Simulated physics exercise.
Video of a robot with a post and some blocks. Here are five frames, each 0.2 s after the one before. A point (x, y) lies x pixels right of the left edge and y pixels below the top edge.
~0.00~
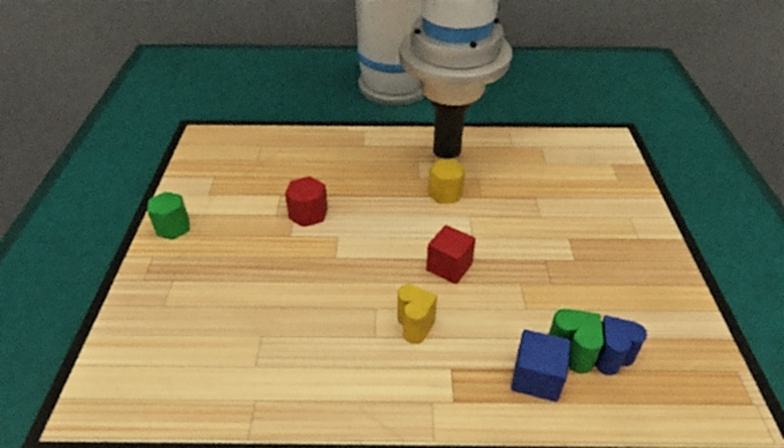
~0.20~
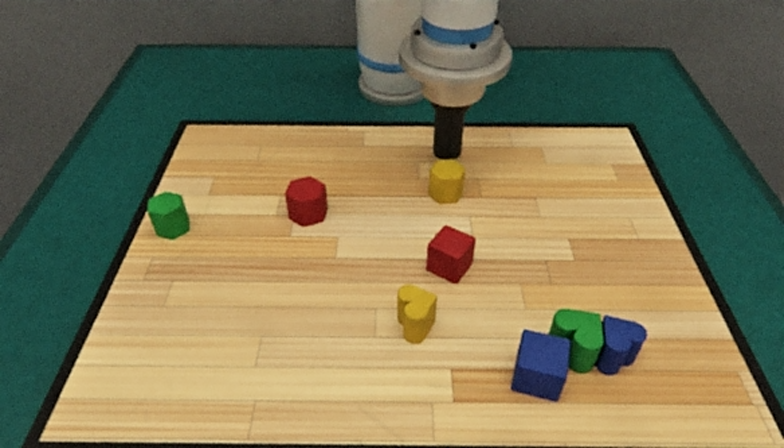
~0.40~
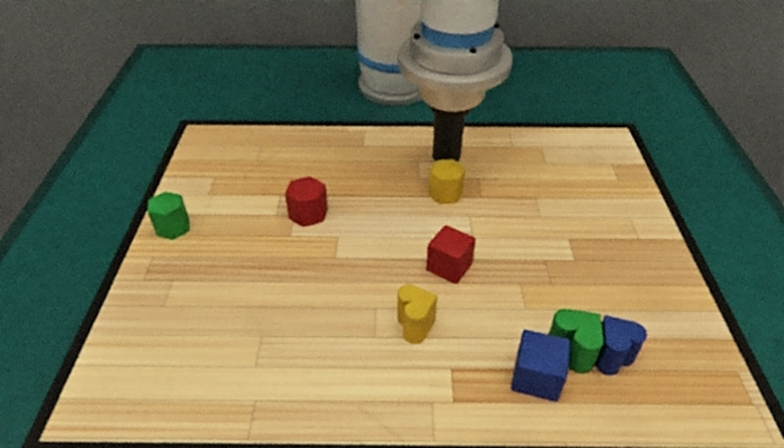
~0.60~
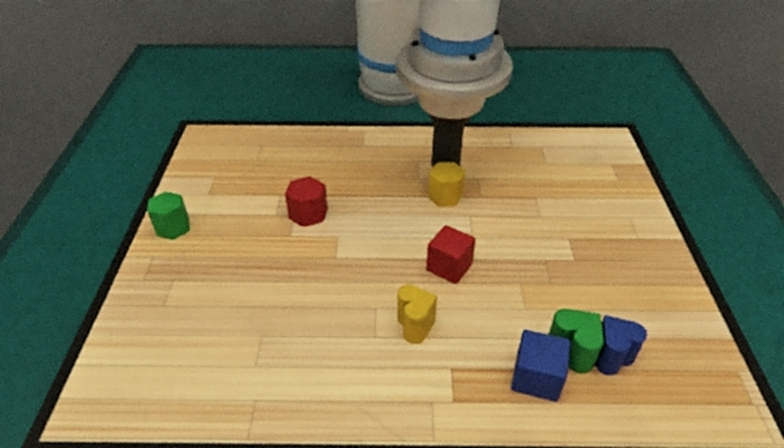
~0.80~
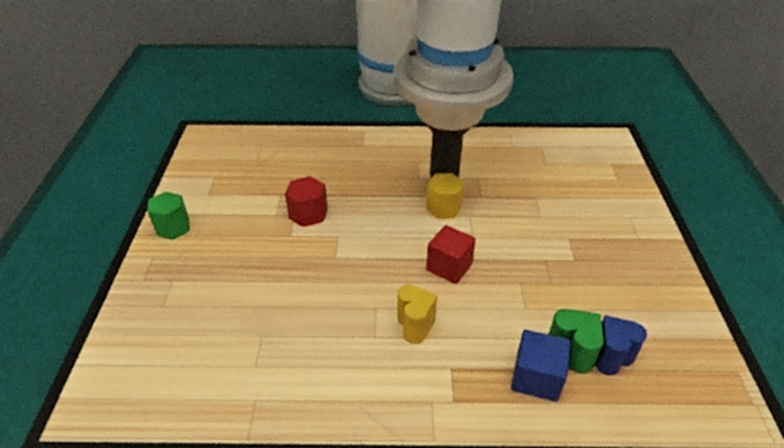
A robot arm moves its black post forward, nudging the yellow six-sided block slightly toward the viewer.
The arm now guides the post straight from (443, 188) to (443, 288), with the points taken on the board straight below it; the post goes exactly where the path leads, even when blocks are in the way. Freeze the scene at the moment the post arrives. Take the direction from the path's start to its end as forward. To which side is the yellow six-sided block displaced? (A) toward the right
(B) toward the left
(A)
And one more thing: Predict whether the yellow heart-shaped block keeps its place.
Here the yellow heart-shaped block moves off its spot.
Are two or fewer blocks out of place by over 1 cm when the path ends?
In short: No.
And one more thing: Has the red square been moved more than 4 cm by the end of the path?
I'd say yes.
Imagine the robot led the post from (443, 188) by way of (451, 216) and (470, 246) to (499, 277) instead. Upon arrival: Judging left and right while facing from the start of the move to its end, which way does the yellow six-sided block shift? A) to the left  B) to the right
B - to the right.
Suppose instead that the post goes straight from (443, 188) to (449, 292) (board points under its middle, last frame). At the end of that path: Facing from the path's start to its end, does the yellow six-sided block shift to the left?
I'd say no.
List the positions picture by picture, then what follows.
Tip of the post at (447, 151), middles of tops, yellow heart-shaped block at (416, 300), yellow six-sided block at (448, 168), red square at (452, 240), in the first frame.
Post at (447, 152), nothing pushed, in the second frame.
Post at (446, 157), nothing pushed, in the third frame.
Post at (446, 164), yellow six-sided block at (447, 171), in the fourth frame.
Post at (444, 175), yellow heart-shaped block at (416, 300), yellow six-sided block at (446, 183), red square at (452, 240), in the fifth frame.
What follows on the original path. One third of the way, post at (444, 205); yellow six-sided block at (442, 214); red square at (452, 244).
Two thirds of the way, post at (444, 238); yellow six-sided block at (430, 247), turned 35° clockwise; red square at (451, 272), turned 65° anticlockwise.
At the end, post at (444, 275); yellow heart-shaped block at (407, 311); yellow six-sided block at (425, 286), turned 45° clockwise; red square at (462, 305), turned 90° anticlockwise.
